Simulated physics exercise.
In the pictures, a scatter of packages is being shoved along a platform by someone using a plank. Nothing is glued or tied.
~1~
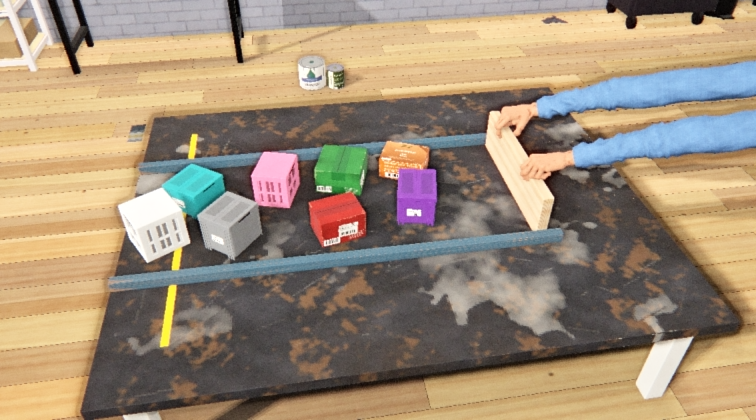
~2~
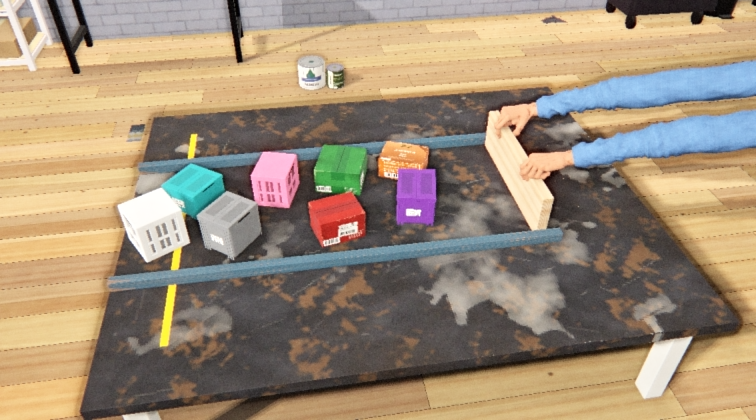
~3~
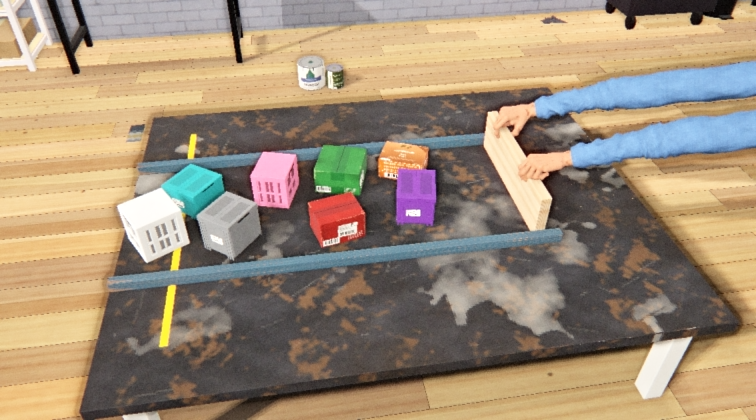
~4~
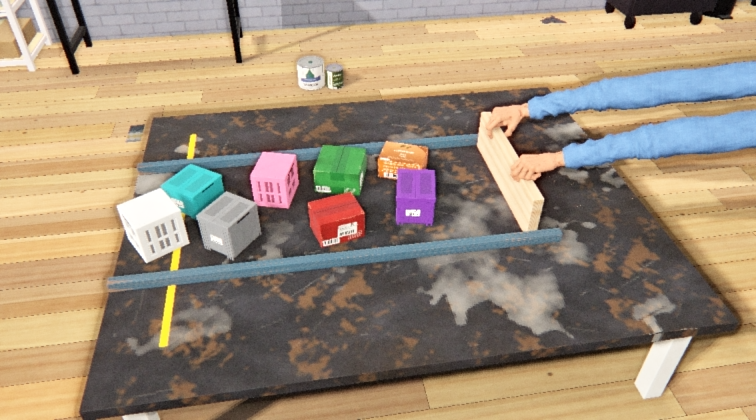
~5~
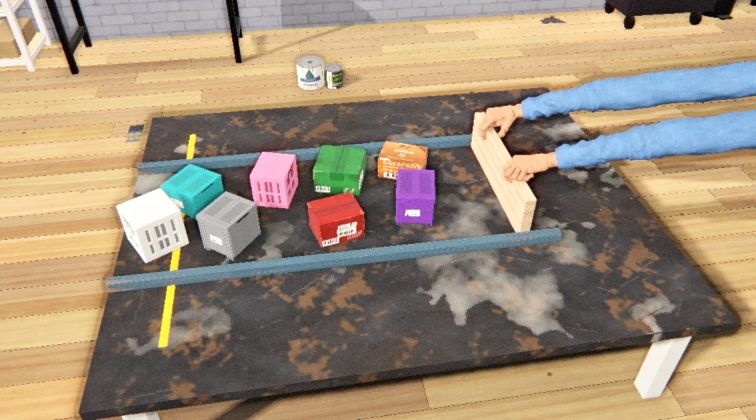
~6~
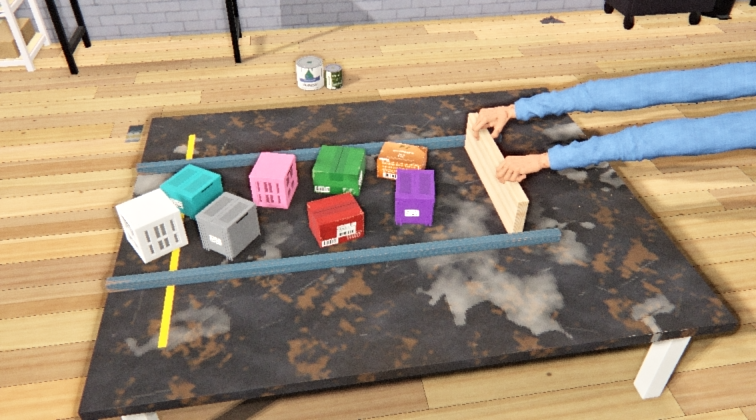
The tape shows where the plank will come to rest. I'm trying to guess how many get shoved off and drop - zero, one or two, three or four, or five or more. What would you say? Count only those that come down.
Lost: Five or more.
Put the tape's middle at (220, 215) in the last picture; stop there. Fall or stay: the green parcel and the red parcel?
Okay, so the green parcel sits tight, the red parcel sits tight.
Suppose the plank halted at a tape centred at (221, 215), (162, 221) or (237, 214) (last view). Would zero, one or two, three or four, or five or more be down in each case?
In order: Three or four; five or over; 3 or 4.
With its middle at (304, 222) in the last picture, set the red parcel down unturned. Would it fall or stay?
Placed like that, it leaves the surface.
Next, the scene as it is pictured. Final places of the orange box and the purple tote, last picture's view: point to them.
Taking them in turn, first comes (156, 191), then (154, 225).
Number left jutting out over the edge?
Looks like 0 of them.
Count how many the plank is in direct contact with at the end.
2.
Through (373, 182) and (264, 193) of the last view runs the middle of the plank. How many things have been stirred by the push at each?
So 5, and at the other place 8.
A little later, none off yet; white crate at rest near (153, 225); turquoise tote at rest near (193, 192); grey tote at rest near (229, 226).
Next, none off yet; white crate at rest near (152, 226); turquoise tote shifted about its own width near (162, 196); grey tote shifted a little near (208, 230).
Later still, one off so far; white crate tilted well over near (87, 252); turquoise tote fallen near (106, 286); grey tote shifted well along near (125, 250).
When it is over, the number that fall off is five or more; down, green parcel, red parcel, pink crate, grey tote, turquoise tote and white crate.
